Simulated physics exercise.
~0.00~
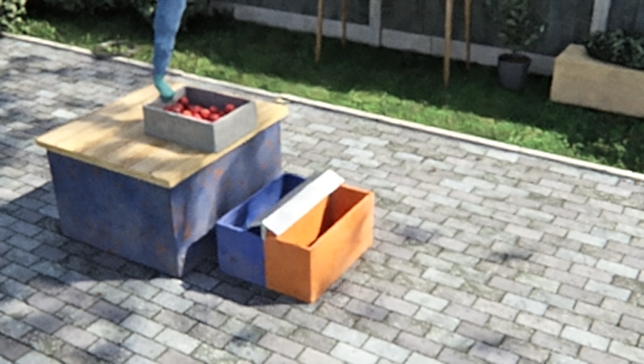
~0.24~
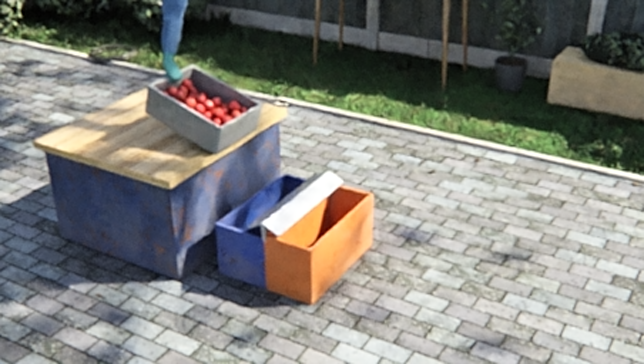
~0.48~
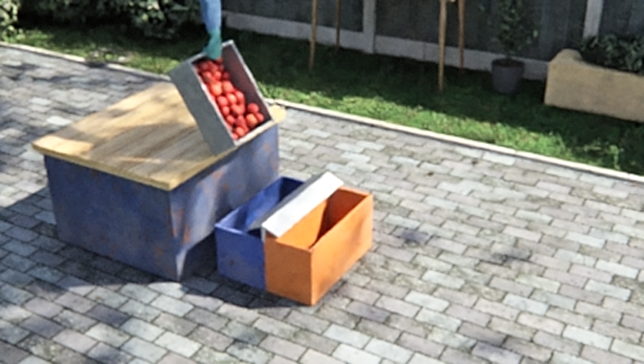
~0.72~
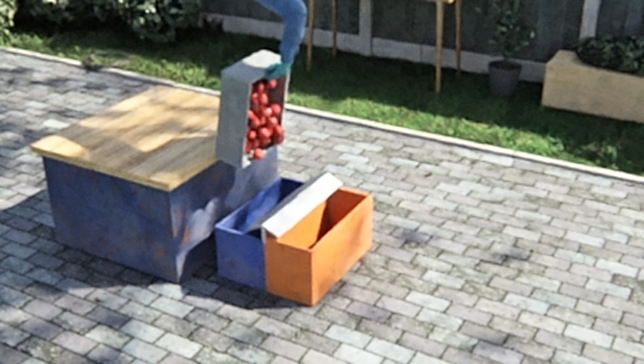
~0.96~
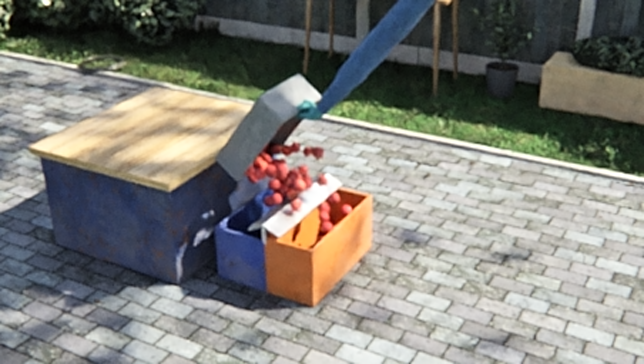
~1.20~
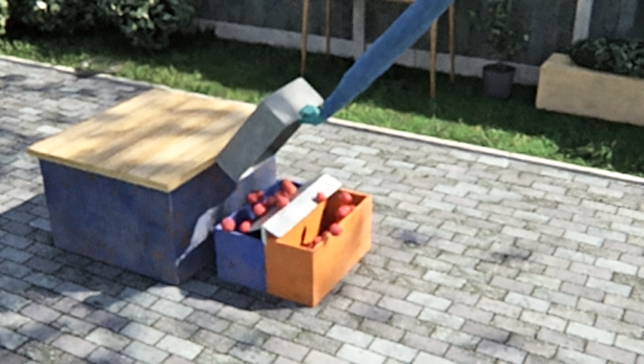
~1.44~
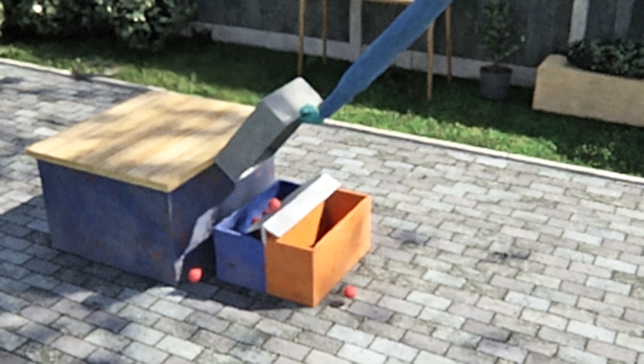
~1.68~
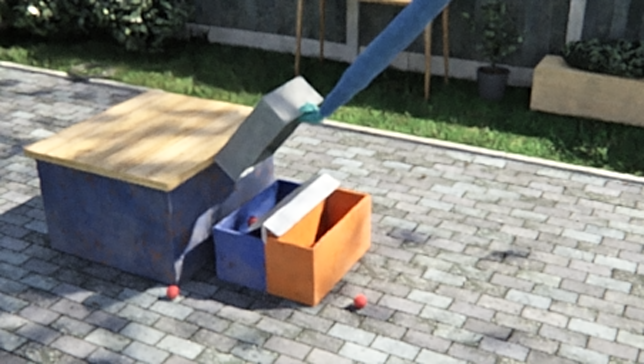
On a paved yard beside a grass strip, a blue arm tips a grey tote of tomatoes rightward off a wooden-topped bench, spilling them over a pale ridge into a blue bin and an orange tote, and one tomato ends on the paving at either side.
